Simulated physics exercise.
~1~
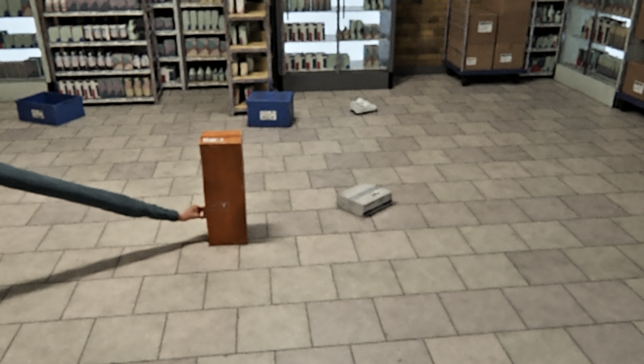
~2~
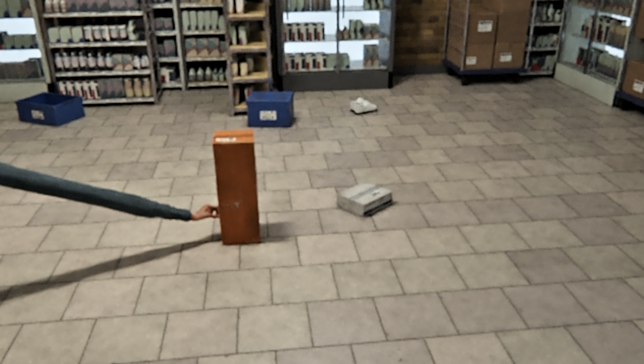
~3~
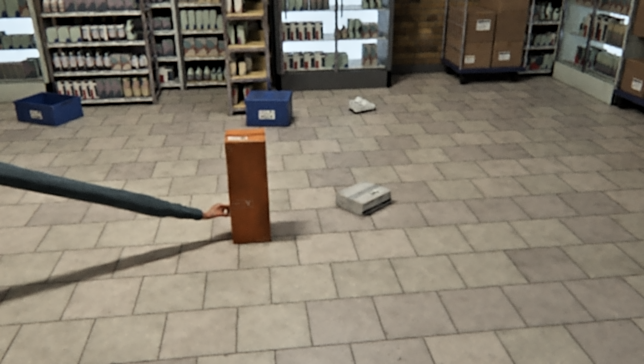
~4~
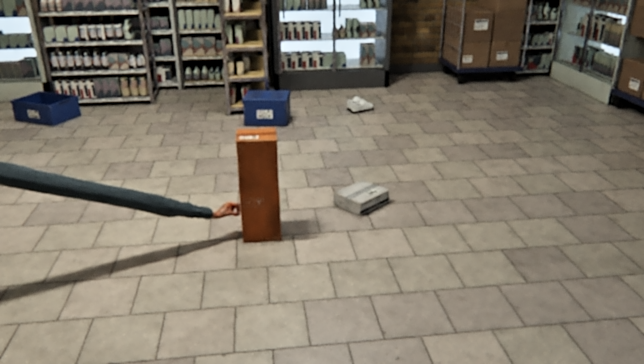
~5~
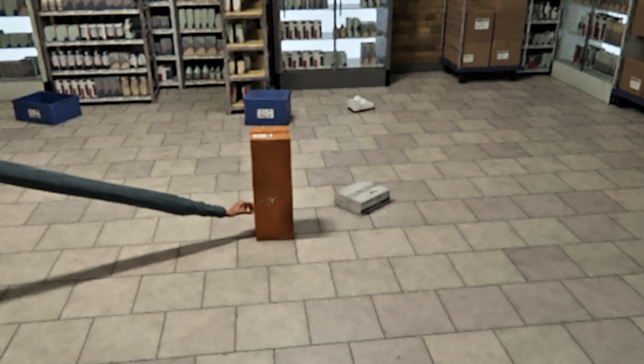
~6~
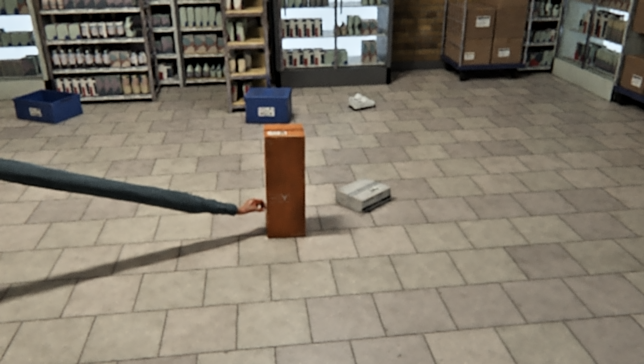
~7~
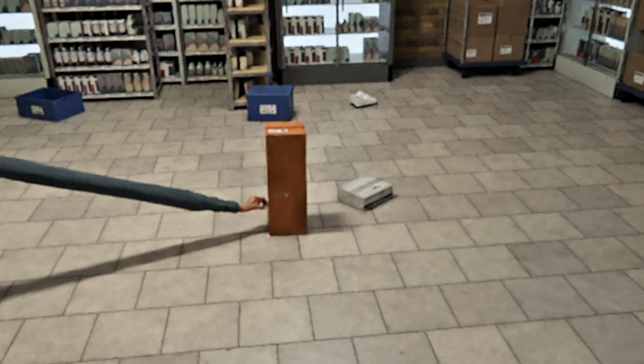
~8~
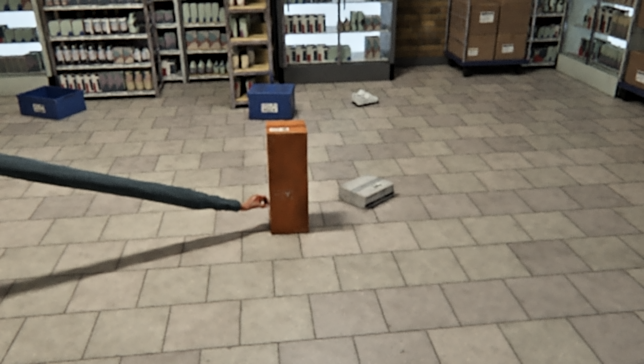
In a shop with a floor of grey-beige tiles, seen from a slightly raised, gently swaying view, shelves of bottles and lit cabinets line the back, with brown cartons at the right. Two blue bins sit near the shelves, a small pale item lies farther back, and a white parcel rests right of a tall orange box. A dark-sleeved arm reaches in from the left, its hand low against the box, and slides it steadily rightward. The box slows and stops short of the parcel, still upright, with the hand beside it and the parcel unmoved.
